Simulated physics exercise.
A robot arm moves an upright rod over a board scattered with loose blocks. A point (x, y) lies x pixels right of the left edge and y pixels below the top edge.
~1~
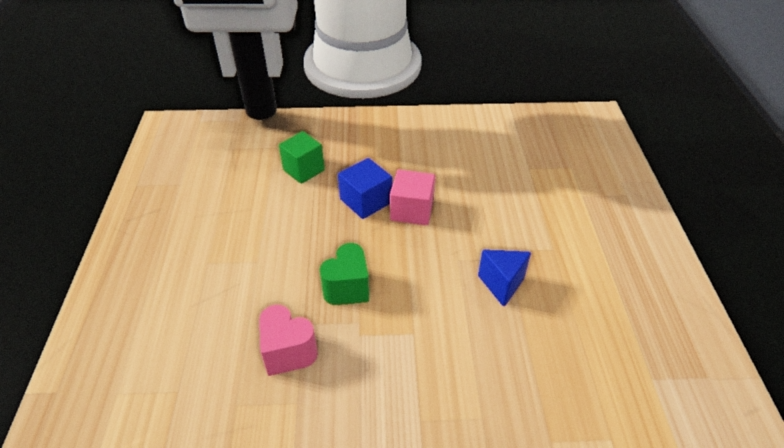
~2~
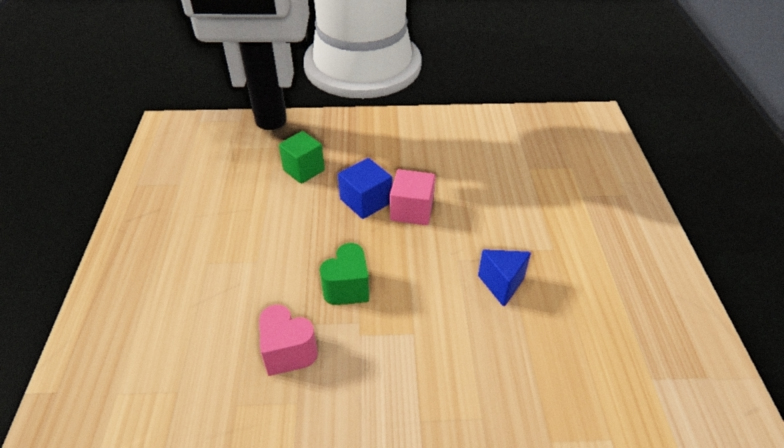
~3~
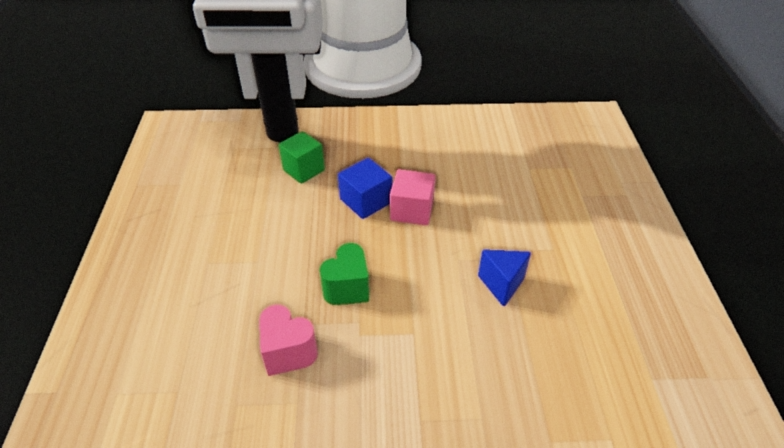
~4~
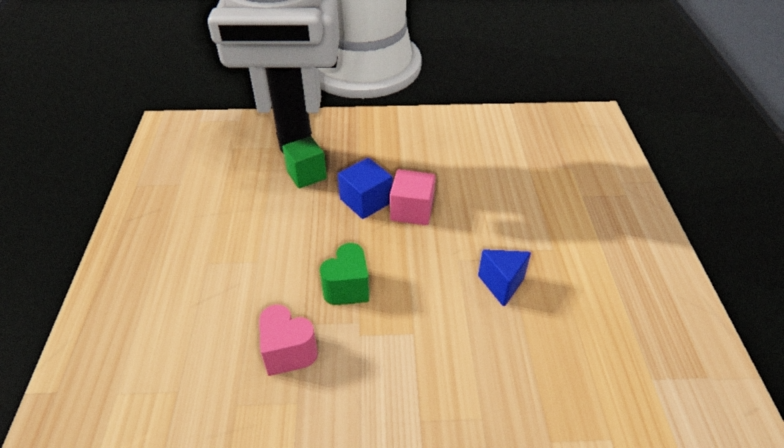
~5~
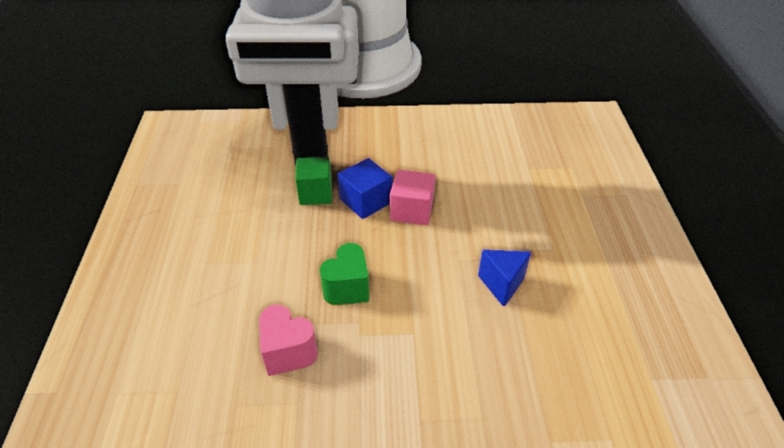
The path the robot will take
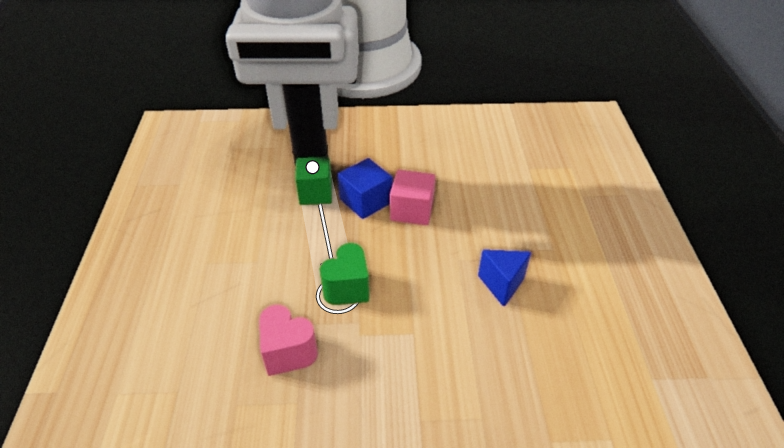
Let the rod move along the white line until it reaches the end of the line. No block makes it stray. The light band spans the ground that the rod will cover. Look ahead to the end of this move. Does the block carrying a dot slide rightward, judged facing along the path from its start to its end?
The answer is no.
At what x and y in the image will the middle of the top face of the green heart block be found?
Its top middle will sit at (377, 330).
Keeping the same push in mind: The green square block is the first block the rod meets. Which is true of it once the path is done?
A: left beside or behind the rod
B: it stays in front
My answer is option B.
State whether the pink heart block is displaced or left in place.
The block stays on its spot.
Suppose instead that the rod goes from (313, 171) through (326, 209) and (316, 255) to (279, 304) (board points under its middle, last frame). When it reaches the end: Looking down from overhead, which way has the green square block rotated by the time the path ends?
Answer: Against the clock.
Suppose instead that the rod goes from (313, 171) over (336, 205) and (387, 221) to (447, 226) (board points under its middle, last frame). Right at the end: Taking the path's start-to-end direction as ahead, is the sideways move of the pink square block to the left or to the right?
It goes left.
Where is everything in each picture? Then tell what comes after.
The first frame shows lower end of the rod (262, 112), tops of blocks, pink heart block (282, 328), green square block (300, 144), green heart block (346, 263), blue square block (365, 174).
The second frame shows rod (271, 122), blocks as before.
The third frame shows rod (283, 133), blocks as before.
The fourth frame shows rod (296, 147), green square block (303, 149).
The fifth frame shows rod (313, 167), pink heart block (282, 328), green square block (313, 167), green heart block (346, 263), blue square block (365, 174).
The drawn path runs straight from (313, 171) to (339, 295); the dot is on the green square block.
On the path given first. One third of the way, rod (320, 201); green square block (323, 207).
Two thirds of the way, rod (328, 241); green square block (341, 250), turned 30° anticlockwise; green heart block (354, 278), turned 20° clockwise.
At the end, rod (338, 288); pink heart block not moved; green square block (356, 300), turned 35° anticlockwise; green heart block (377, 330), turned 15° clockwise; blue square block not moved.
